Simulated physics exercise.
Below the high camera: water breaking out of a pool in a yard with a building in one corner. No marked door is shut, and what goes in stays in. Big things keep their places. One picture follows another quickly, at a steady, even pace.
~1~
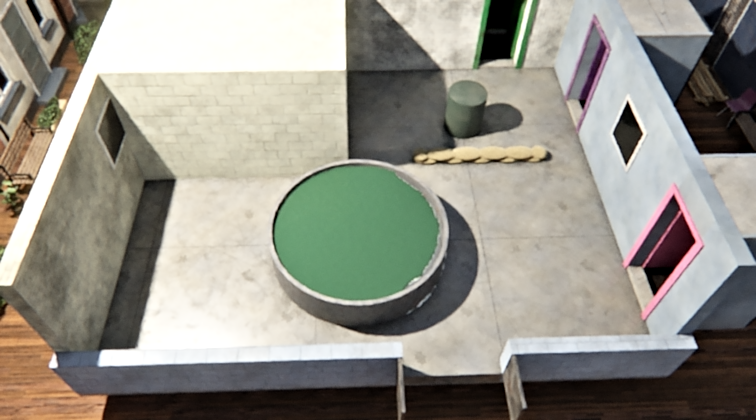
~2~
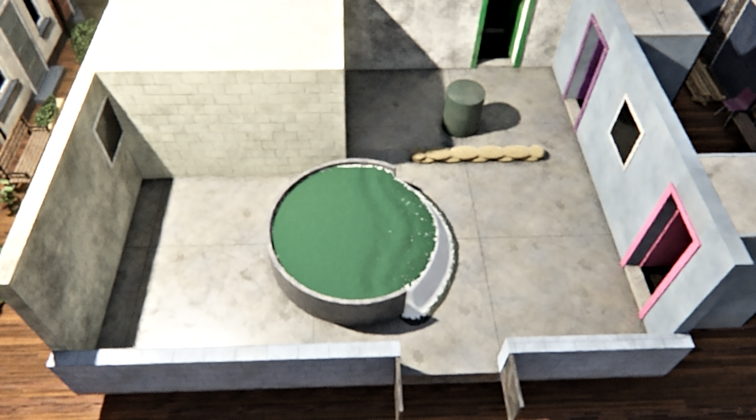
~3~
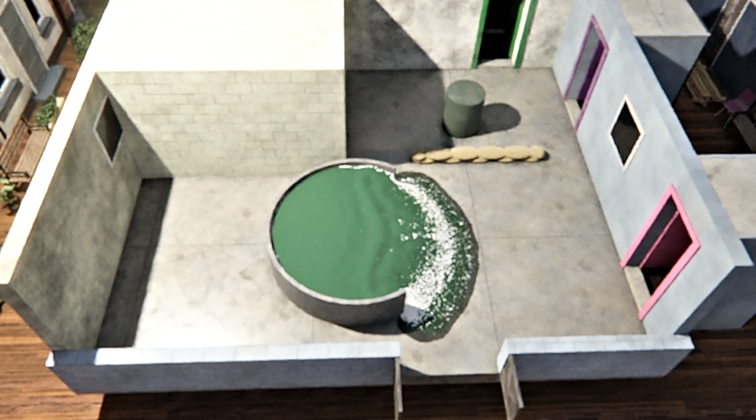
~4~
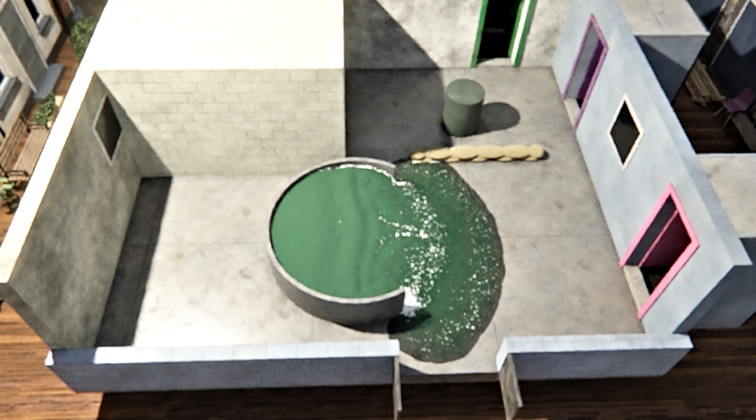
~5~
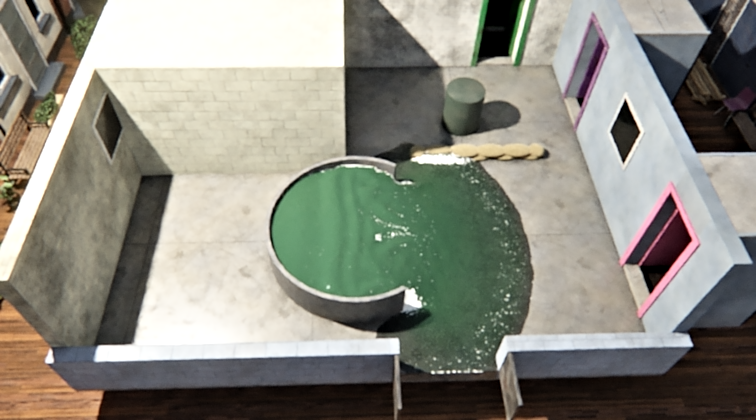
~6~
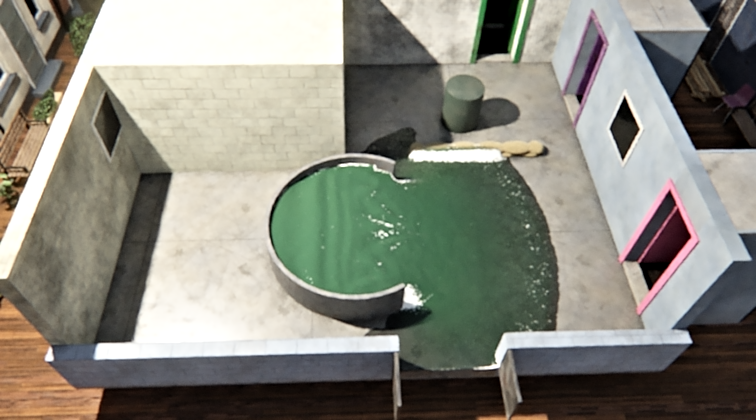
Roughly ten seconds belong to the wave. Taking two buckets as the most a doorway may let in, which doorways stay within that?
The purple door keeps it to two buckets; the pink door lets in beyond two buckets; the green door lets in beyond two buckets.
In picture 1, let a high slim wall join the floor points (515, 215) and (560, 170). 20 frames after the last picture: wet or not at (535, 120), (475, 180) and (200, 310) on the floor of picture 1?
First soaked, then soaked, then spared.
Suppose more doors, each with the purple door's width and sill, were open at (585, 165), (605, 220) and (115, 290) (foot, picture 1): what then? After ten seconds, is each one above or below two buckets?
In that order: Floods, goes over, lets less in.
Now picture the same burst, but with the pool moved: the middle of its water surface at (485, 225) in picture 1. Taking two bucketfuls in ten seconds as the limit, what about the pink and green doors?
So the pink door breaks the limit, and likewise the green door breaks the limit.
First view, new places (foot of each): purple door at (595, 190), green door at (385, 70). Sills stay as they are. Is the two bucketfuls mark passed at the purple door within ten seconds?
As for the purple one, it tops the limit.
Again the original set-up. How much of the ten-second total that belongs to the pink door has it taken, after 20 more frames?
Near 60 in a hundred.
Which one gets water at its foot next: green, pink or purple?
I'd say the pink one.
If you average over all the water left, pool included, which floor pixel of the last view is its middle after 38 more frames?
The water's centre sits above (470, 214).
A moment on, water covers 35 % of the floor; the purple door not reached, the pink door wet at the sill, nothing in, the green door not reached.
Next, water covers 40 % of the floor; the purple door wet at the sill, nothing in, the pink door over two buckets in, the green door not reached.
Then, water covers 50 % of the floor; the purple door wet at the sill, nothing in, the pink door far over two buckets in, the green door under two buckets in.
Later, water covers 65 % of the floor; the purple door wet at the sill, nothing in, the pink door far over two buckets in, the green door over two buckets in.
In the end, water covers 85 % of the floor; the purple door wet at the sill, nothing in, the pink door far over two buckets in, the green door over two buckets in.
